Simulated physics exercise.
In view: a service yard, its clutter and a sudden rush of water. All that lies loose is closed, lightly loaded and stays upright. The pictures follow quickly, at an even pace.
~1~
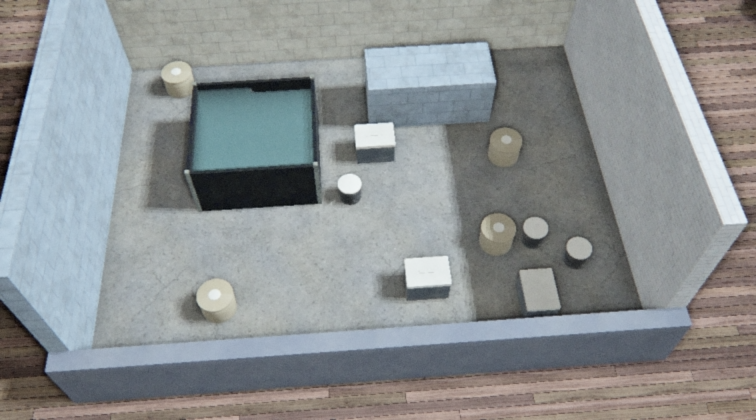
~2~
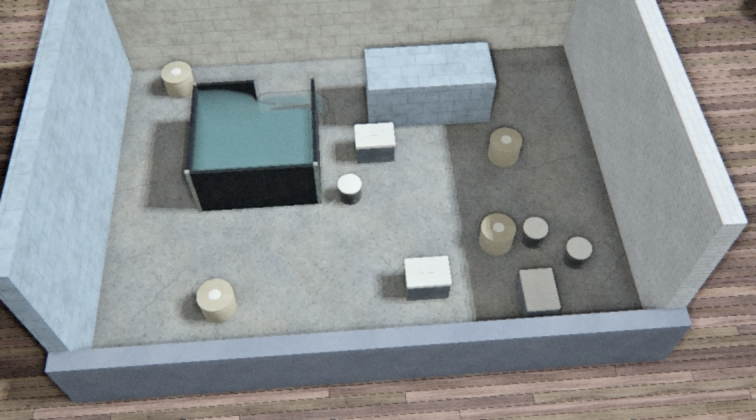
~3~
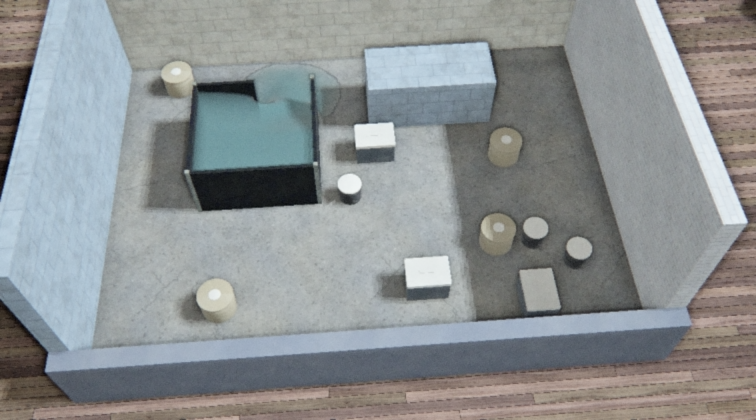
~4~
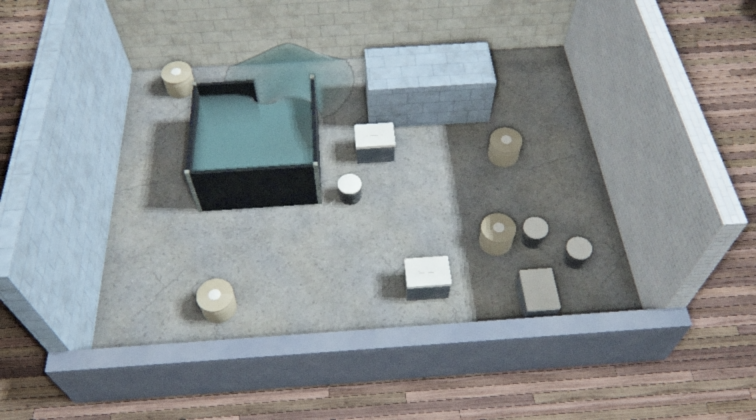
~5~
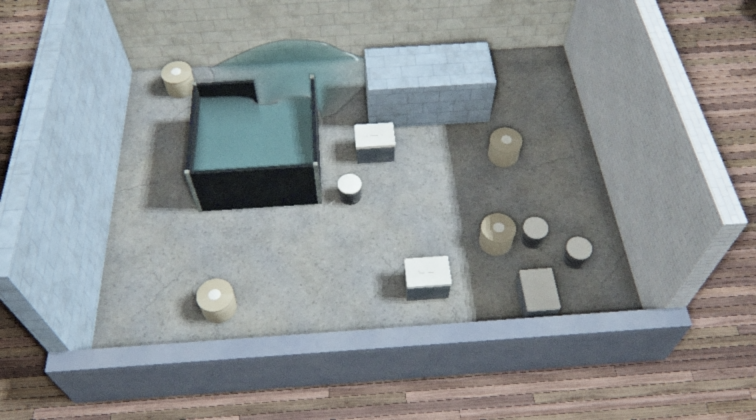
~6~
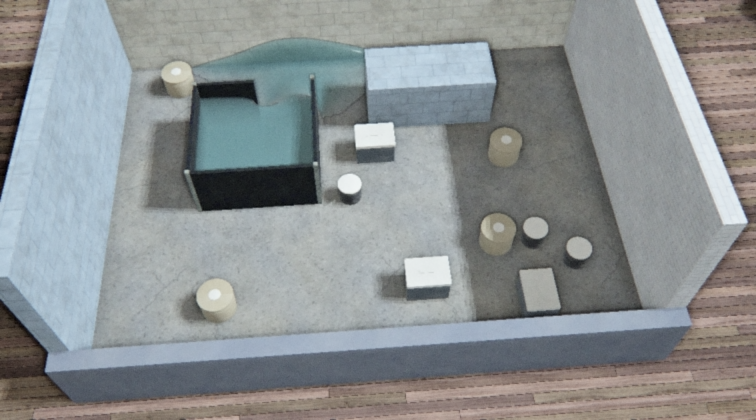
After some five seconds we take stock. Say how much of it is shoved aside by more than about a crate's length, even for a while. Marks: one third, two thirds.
It is not even a third.
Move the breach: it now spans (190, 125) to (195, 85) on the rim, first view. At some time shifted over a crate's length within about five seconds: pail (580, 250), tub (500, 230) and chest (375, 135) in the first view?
One after the other: No, not that far, shifted that much.
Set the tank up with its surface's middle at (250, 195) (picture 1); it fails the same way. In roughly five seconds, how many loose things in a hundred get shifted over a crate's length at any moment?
About 20 per cent.
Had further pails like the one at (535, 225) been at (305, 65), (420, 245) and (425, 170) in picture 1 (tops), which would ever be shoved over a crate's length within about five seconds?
In that order: Moved that far, short of that, under that.
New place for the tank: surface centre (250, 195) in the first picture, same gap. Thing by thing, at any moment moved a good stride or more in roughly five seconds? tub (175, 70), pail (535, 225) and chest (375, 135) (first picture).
One after the other: Swept aside, no, pushed that far.
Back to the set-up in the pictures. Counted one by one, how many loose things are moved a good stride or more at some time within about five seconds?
I count 3.
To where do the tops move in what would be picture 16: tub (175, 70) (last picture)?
Near (138, 142).
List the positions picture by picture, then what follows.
The first frame shows a chest at (540, 289) rests on the ground; a pail at (536, 227) rests on the ground; 0 of 10 have shifted.
The second frame shows a chest at (540, 289) rests on the ground; a pail at (536, 227), on the bottom; 0 of 10 have shifted.
The third frame shows a chest at (540, 289) rests on the ground; a pail at (536, 227), on the bottom; 0 of 10 have shifted.
The fourth frame shows a chest at (540, 289), on the bottom; a pail at (536, 227), on the bottom; 0 of 10 have shifted.
The fifth frame shows a chest at (540, 289), on the bottom; a pail at (536, 227), on the bottom; 0 of 10 have shifted.
The sixth frame shows a chest at (540, 289), on the bottom; a pail at (536, 227) rests on the ground; 0 of 10 have shifted.
A moment on, 0 of 10 are well off their spots; 0 afloat.
Next, 1 of 10 are well off their spots; 0 afloat.
Later, 1 of 10 are well off their spots; 0 afloat.
In the end, 3 of 10 are well off their spots, and 3 have been at some point; 2 afloat.
